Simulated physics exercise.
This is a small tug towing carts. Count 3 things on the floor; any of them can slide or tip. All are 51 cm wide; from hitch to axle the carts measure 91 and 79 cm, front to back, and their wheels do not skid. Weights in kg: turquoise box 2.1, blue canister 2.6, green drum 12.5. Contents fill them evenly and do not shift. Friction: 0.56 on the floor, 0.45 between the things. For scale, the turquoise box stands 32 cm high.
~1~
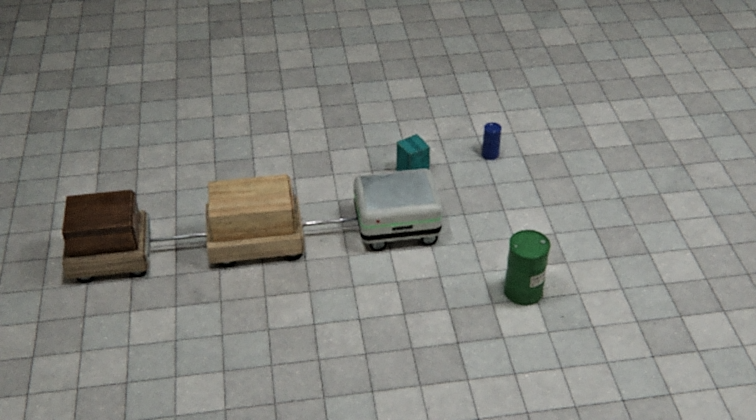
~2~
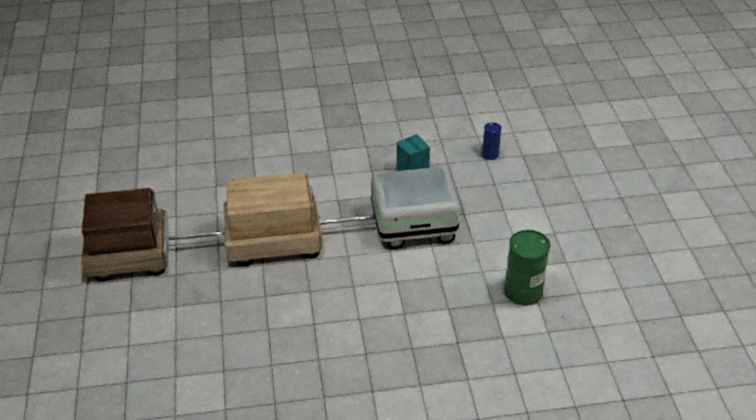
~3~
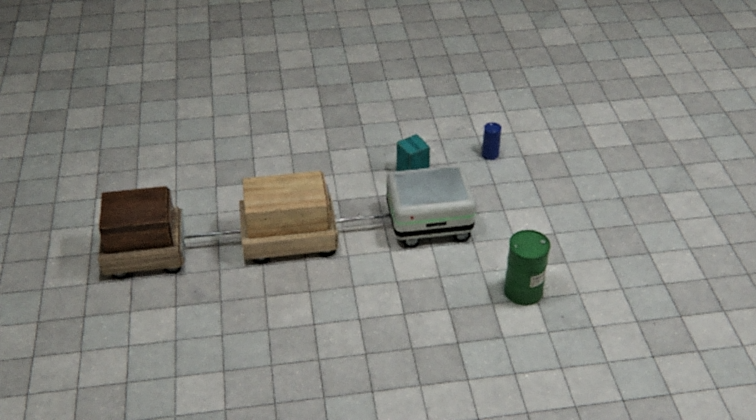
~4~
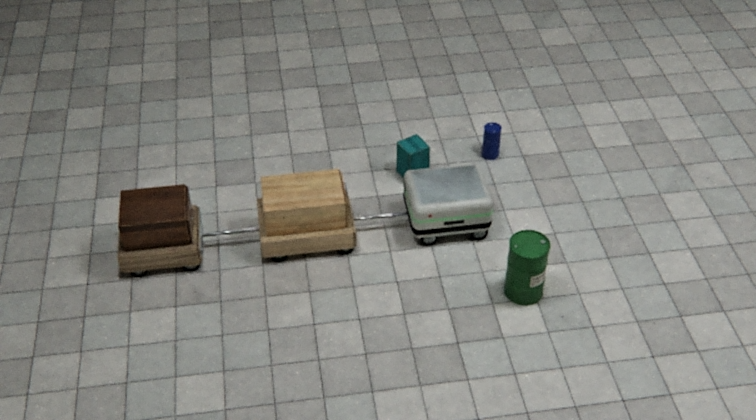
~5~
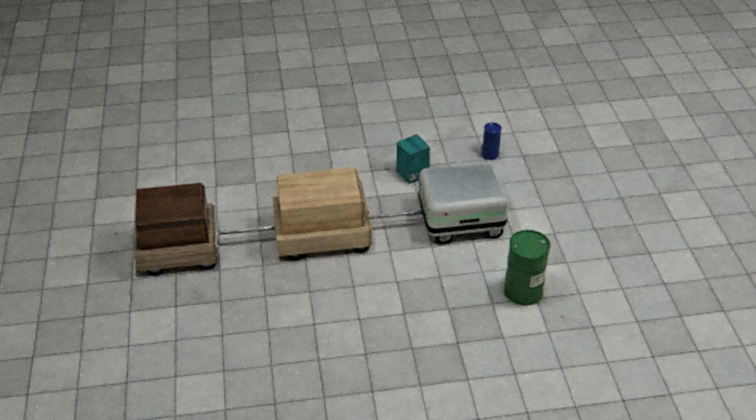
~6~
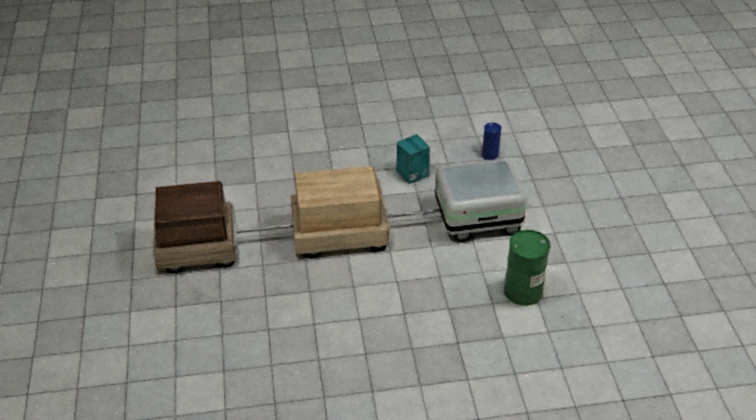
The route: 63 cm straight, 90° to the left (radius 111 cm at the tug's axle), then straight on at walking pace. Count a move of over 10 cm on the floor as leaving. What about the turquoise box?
The turquoise box stays put.
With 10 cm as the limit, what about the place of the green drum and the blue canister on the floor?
The green drum stays put; the blue canister gets shifted.
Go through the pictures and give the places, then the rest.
The first picture shows tug 0 cm along; turquoise box (413, 159); blue canister (492, 141).
The second picture shows tug 14 cm along; blue canister (492, 141); green drum (527, 268).
The third picture shows tug 26 cm along; blue canister (492, 141); green drum (527, 268).
The fourth picture shows tug 40 cm along; blue canister (492, 141); green drum (527, 268).
The fifth picture shows tug 52 cm along; blue canister (492, 141); green drum (527, 268).
The sixth picture shows tug 66 cm along; turquoise box (413, 159); blue canister (492, 141).
Then, 1.10 s on from there, tug 151 cm along.
Then, 2.70 s on from there, tug 274 cm along; blue canister moved 13 cm.
Then, 4.20 s on from there, tug 390 cm along; blue canister moved 39 cm.
Then, 5.20 s on from there, tug 467 cm along; blue canister moved 106 cm.
In the end, not toppled but over 10 cm from the start, blue canister; the other 2 under 10 cm from the start. At the end, from the last picture's camera, turquoise box near (413, 159).
